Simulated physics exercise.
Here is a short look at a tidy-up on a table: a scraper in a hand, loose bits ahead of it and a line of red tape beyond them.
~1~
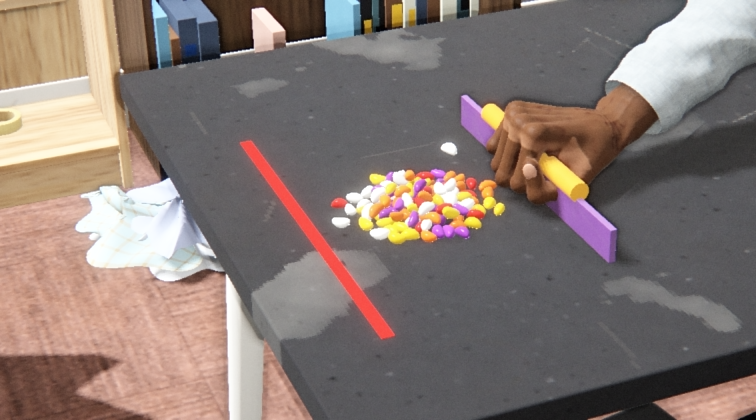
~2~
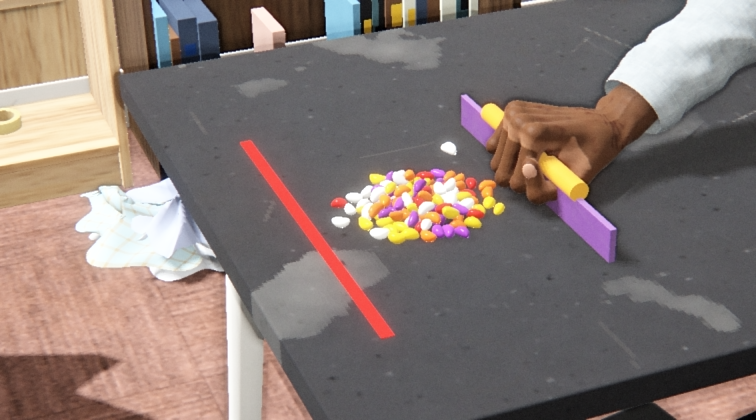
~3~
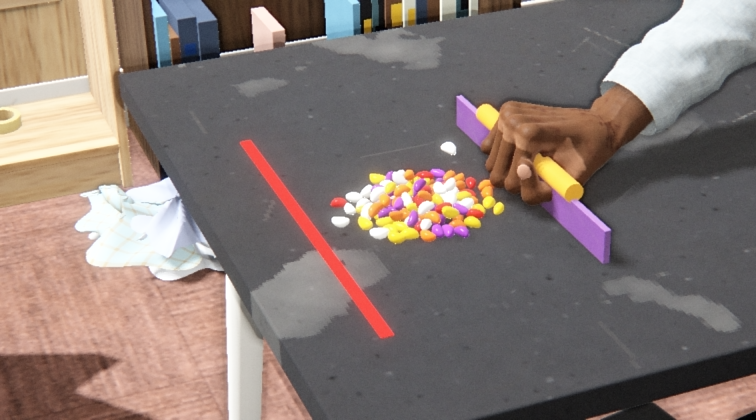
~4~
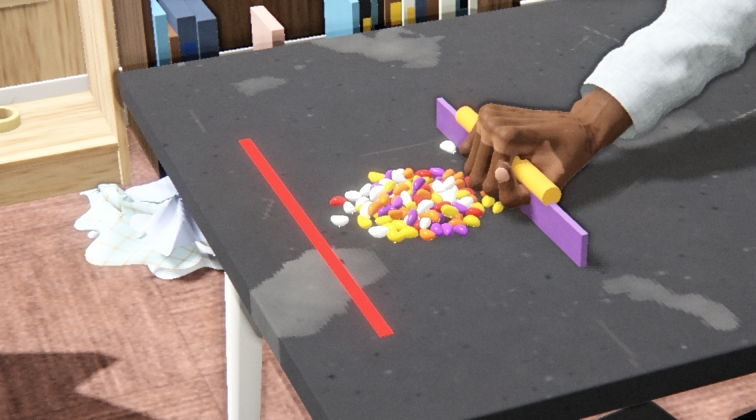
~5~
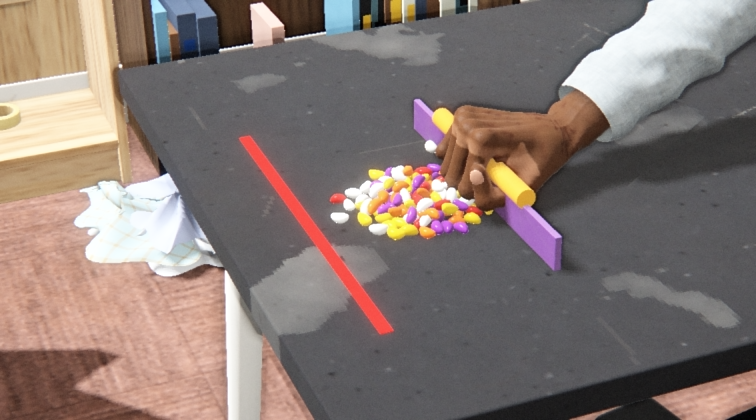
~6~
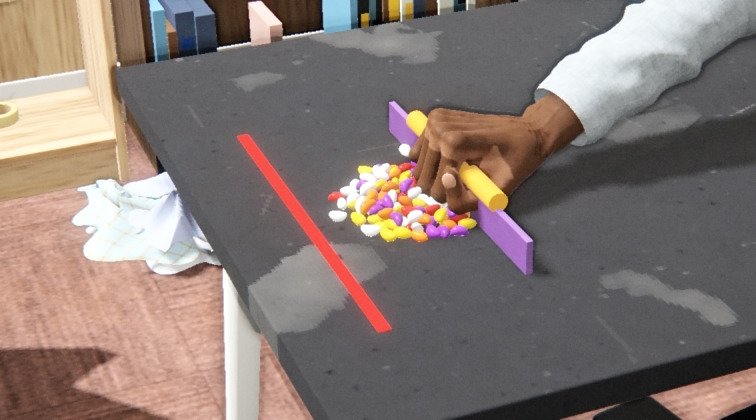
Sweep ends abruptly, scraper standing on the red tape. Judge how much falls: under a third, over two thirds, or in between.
Over the edge goes not up to a third.
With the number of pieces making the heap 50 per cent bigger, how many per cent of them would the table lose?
It comes out near 20 per cent of the heap.
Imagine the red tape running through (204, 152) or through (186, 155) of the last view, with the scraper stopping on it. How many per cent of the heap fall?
You'd see some 70 in a hundred first, and then 100 in a hundred.
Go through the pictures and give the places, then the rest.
The first frame shows scraper (601, 234), at rest; red tape (251, 150), about a palm's width from the edge; edge at (226, 251); the heap (429, 206), jelly beans.
The second frame shows scraper (601, 234), at rest.
The third frame shows scraper (596, 235); the heap (429, 205).
The fourth frame shows scraper (573, 238).
The fifth frame shows scraper (547, 241); the heap (423, 202), about a tenth pushed along.
The sixth frame shows scraper (519, 245); red tape (248, 144); edge at (223, 245); the heap (406, 203), the larger part pushed along.
Just after the last frame, scraper still moving, near (374, 181); heap all on the table, its front near (281, 227).
A moment on, scraper stopped at the red tape; heap just a few over the edge.
Further on, scraper stopped at the red tape; heap about a tenth over the edge.
When it is over, scraper stopped at the red tape; heap about a tenth over the edge.
